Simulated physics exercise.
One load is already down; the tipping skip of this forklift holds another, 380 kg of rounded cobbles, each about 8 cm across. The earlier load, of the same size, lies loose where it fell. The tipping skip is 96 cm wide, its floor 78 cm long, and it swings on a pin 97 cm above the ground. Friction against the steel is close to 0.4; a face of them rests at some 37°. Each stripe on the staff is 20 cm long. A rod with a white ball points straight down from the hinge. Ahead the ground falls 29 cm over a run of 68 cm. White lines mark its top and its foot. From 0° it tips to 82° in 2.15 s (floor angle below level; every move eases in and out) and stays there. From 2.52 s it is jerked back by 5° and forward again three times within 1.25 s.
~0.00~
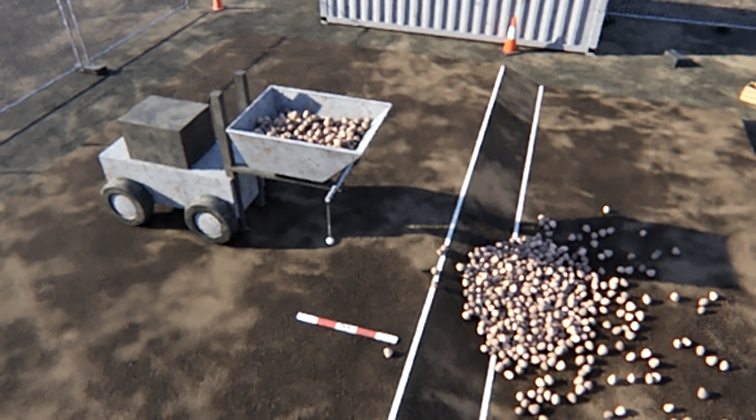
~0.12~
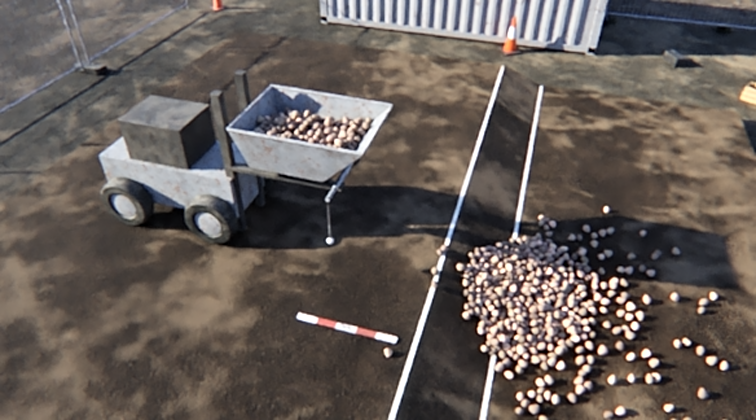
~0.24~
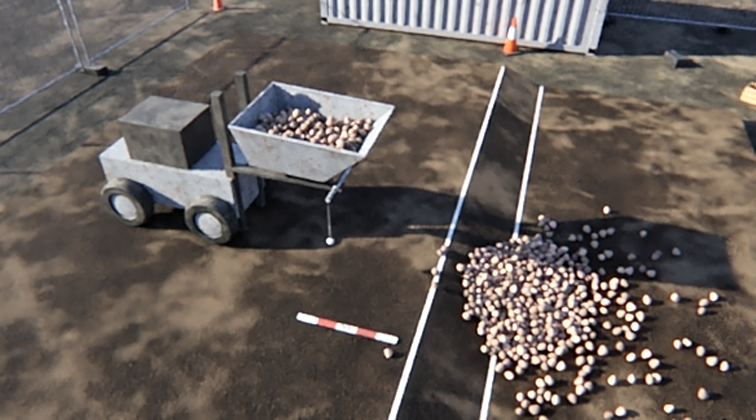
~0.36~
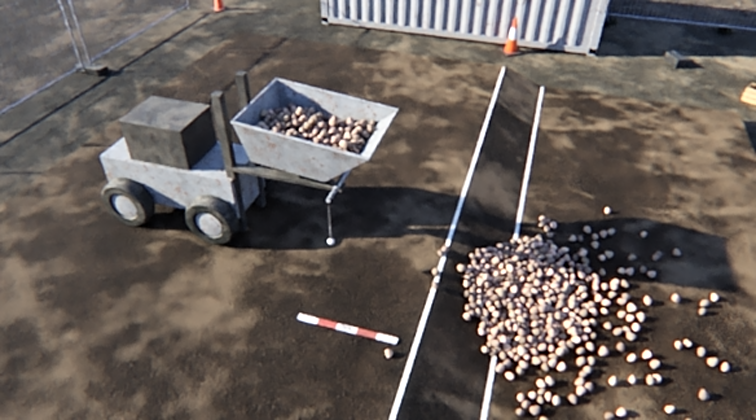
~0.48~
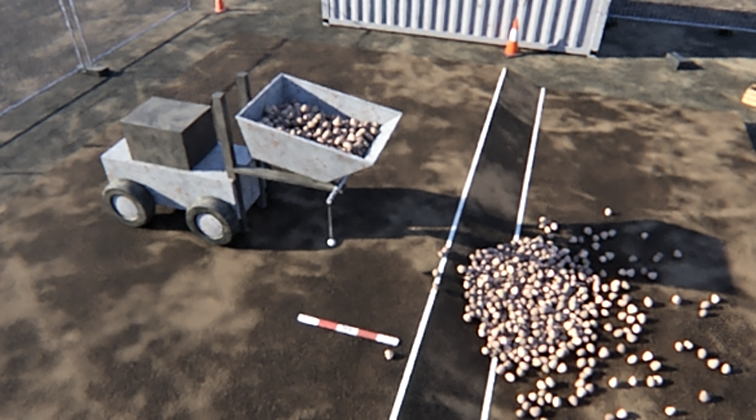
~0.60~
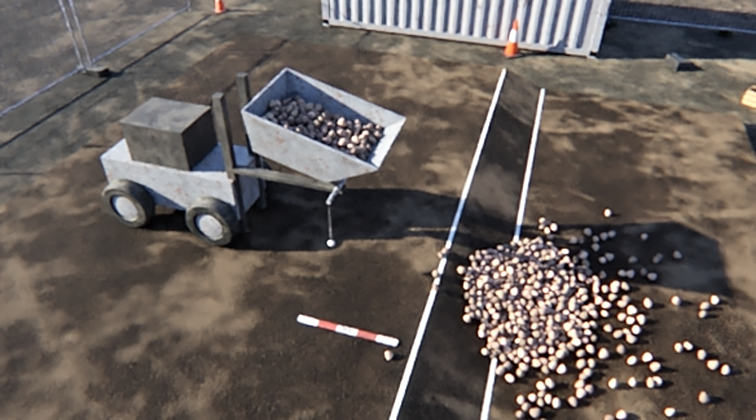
A grey forklift standing still while its skip full of pale round stones slowly tilts down toward the right, near a scattered heap.
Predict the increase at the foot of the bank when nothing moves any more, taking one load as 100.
About 27 per cent.
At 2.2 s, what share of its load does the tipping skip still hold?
About 15 per cent.
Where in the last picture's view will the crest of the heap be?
Near (436, 254).
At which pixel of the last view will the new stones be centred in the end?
Their middle is at about (481, 277).
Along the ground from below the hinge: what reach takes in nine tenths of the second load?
Roughly 200 cm ahead of it.
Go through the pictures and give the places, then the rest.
The tipping skip is at 0°, its lip at (362, 154); the top of the load is at (326, 124). The earlier load is highest near (446, 275), 0 cm above ground level, 21 % on the top or the slope, 78 % at the foot of the bank, in the first picture.
The tipping skip is at 1°, its lip at (363, 155); the top of the load is at (320, 123); the stones move at 0.1 m/s on average, in the second picture.
The tipping skip is at 3°, its lip at (365, 157); the top of the load is at (303, 121); the stones move at 0.2 m/s on average, in the third picture.
Lip at (369, 159), floor tilted 6°, highest stones at (301, 118); the stones move at 0.3 m/s on average, in the fourth picture.
Lip at (374, 164), floor tilted 10°, highest stones at (295, 115); the stones move at 0.4 m/s on average, in the fifth picture.
Lip at (378, 169), floor tilted 16°, highest stones at (288, 107); the stones move at 0.4 m/s on average, in the sixth picture.
After 1.6 s the floor is at 69°; in per cent of one load, 98 in the tipping skip, 23 on the top or the slope, 78 at the foot of the bank; the foremost stones are at (712, 352).
After 2.2 s the floor is at 82°; in per cent of one load, 16 in the tipping skip, 102 on the top or the slope, 80 at the foot of the bank; the foremost stones are at (712, 352).
After 4.2 s the floor is at 82°; in per cent of one load, 0 in the tipping skip, 94 on the top or the slope, 105 at the foot of the bank; the foremost stones are at (712, 352).
After 6.7 s the floor is at 82°; in per cent of one load, 0 in the tipping skip, 94 on the top or the slope, 105 at the foot of the bank; the foremost stones are at (712, 352). Net gain at the foot of the bank, 27.
